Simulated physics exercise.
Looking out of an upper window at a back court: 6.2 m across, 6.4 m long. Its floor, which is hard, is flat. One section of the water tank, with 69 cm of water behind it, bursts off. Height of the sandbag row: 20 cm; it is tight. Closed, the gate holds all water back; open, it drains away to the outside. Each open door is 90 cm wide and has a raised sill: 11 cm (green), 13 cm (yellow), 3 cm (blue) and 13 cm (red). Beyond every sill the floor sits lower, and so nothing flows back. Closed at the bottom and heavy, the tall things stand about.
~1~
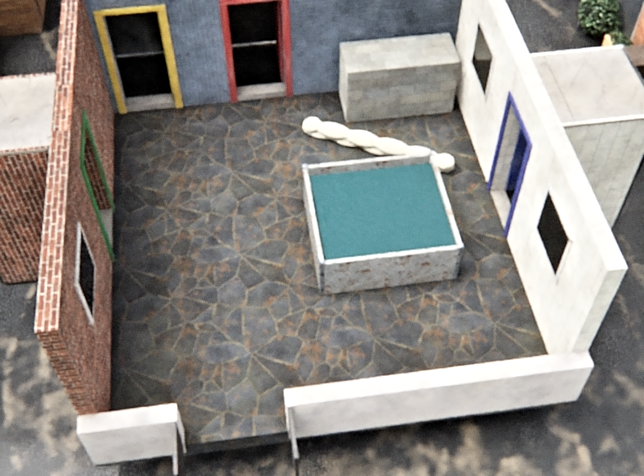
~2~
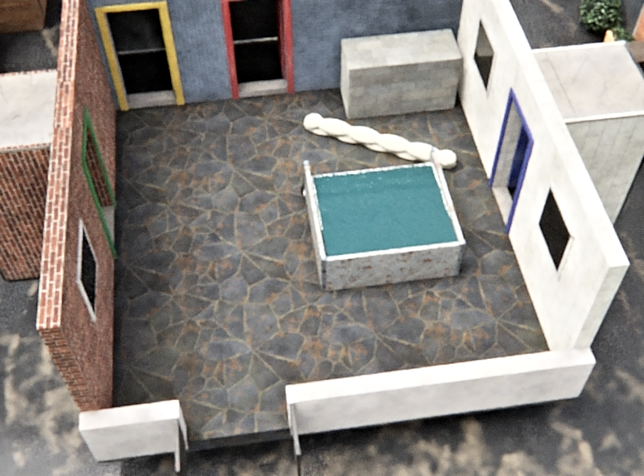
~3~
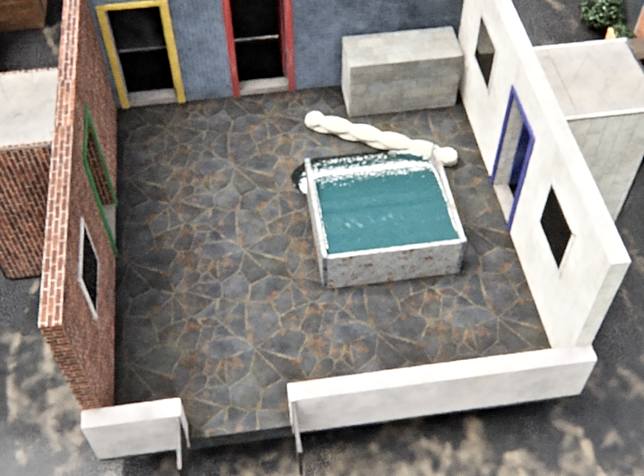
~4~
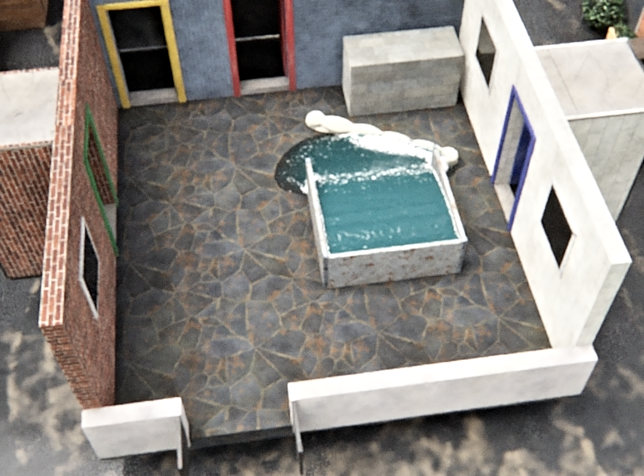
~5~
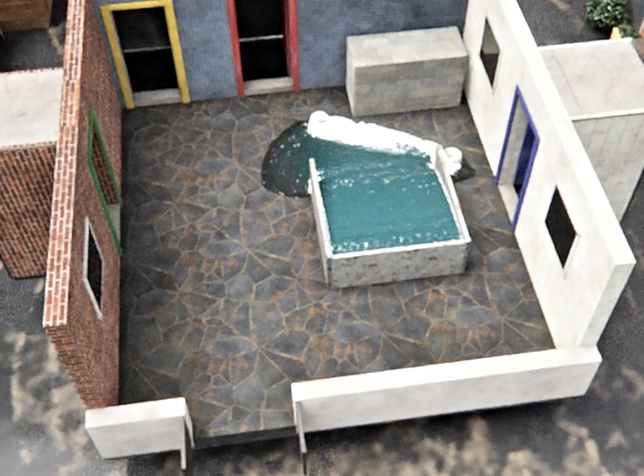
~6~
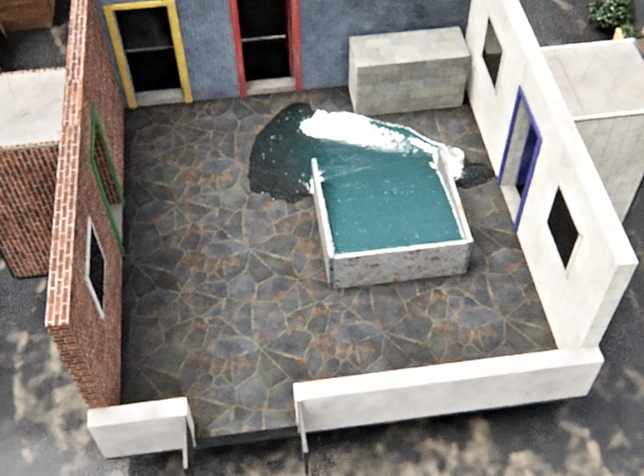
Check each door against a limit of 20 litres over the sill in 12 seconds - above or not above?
Check: Green door not above; yellow door above; blue door above; red door above.
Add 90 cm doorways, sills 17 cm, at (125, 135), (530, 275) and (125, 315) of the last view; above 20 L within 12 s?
In turn: Beyond it, short of it, short of it.
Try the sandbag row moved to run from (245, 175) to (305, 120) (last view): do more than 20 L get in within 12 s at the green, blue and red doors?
Then the green door is fine, the blue door is too much, and the red door is too much.
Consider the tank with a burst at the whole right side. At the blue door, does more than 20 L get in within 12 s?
Then the blue door ends up out of bounds.
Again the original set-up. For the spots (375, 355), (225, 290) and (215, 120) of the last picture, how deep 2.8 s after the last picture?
Roughly 0, 0, 12 cm.
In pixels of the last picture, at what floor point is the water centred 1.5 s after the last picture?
Roughly (342, 166).
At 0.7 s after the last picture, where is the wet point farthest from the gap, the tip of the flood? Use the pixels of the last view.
That's around (205, 103) in the last picture.
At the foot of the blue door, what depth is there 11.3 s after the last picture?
Roughly 3.5 centimetres.
Then, 0.7 s after the last picture water covers 30 % of the floor and is deepest (44 cm) near (398, 155); green door not reached, yellow door not reached, blue door 7 cm at the sill, 1 L in, red door 22 cm at the sill, 3 L in.
Then, 1.5 s after the last picture water covers 40 % of the floor and is deepest (44 cm) near (125, 111); green door not reached, yellow door 15 cm at the sill, 0 L in, blue door 9 cm at the sill, 12 L in, red door 24 cm at the sill, 35 L in.
Then, 2.8 s after the last picture water covers 55 % of the floor and is deepest (30 cm) near (135, 110); green door 10 cm at the sill, 0 L in, yellow door 23 cm at the sill, 32 L in, blue door 7 cm at the sill, 39 L in, red door 13 cm at the sill, 61 L in.
Then, 6.3 s after the last picture water covers 90 % of the floor and is deepest (13 cm) near (121, 431); green door 7 cm at the sill, 1 L in, yellow door 9 cm at the sill, 84 L in, blue door 5 cm at the sill, 56 L in, red door 10 cm at the sill, 62 L in.
Then, 11.3 s after the last picture water covers 95 % of the floor and is deepest (10 cm) near (121, 431); green door 6 cm at the sill, 1 L in, yellow door 5 cm at the sill, 84 L in, blue door 3 cm at the sill, 62 L in, red door 6 cm at the sill, 62 L in.
